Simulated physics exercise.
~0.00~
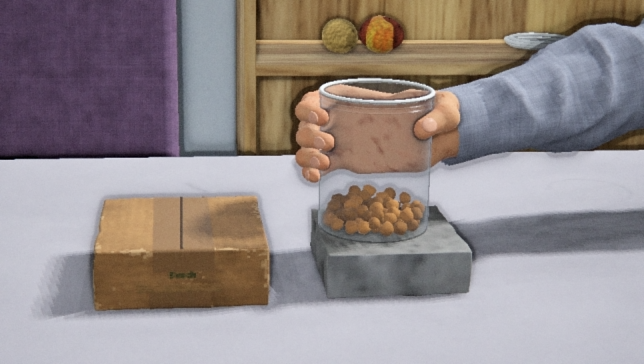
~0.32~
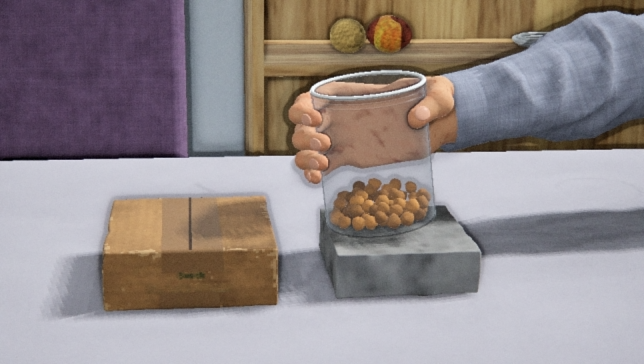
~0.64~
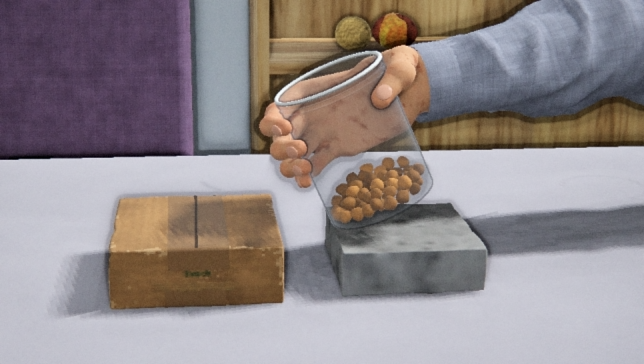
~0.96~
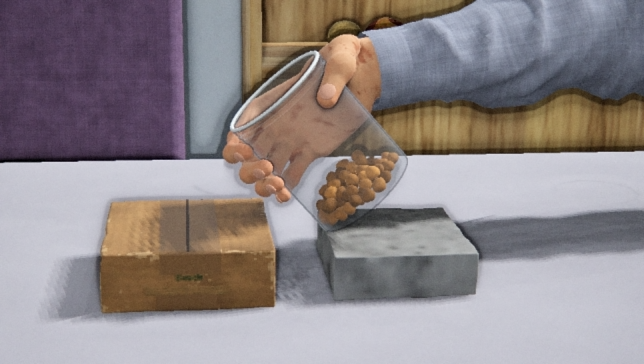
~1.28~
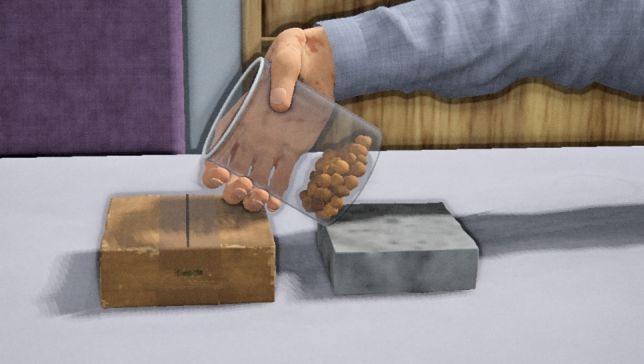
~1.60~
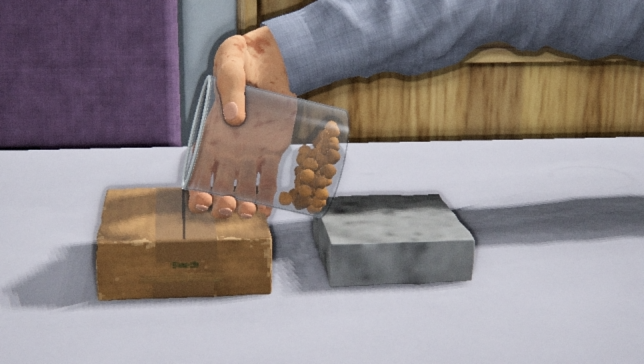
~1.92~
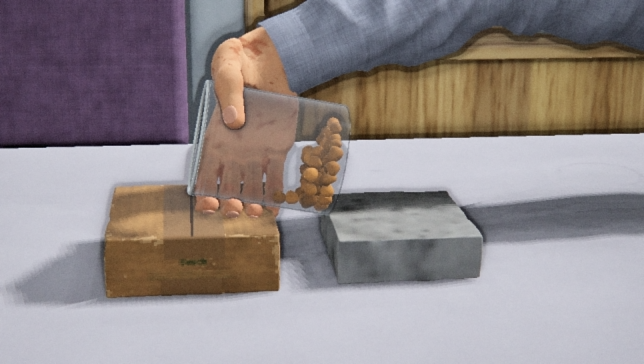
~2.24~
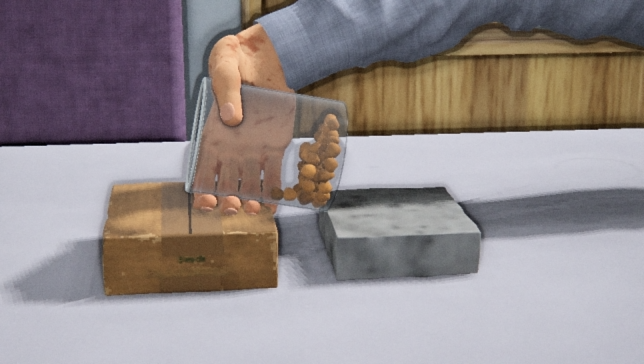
A hand in a blue-grey sleeve, reaching in from the right, holds an open clear jar with small round brown pieces in its bottom, seen from the front by a slightly swaying camera. The jar starts upright over a grey block on a pale tabletop, with a brown box to the left and purple cloth and wooden boards behind. The hand lifts it a little and tips it leftward, its mouth swinging toward the box. As it leans further, the pieces bank up against its base. Finally the jar lies nearly sideways, resting on the box, with everything still inside.
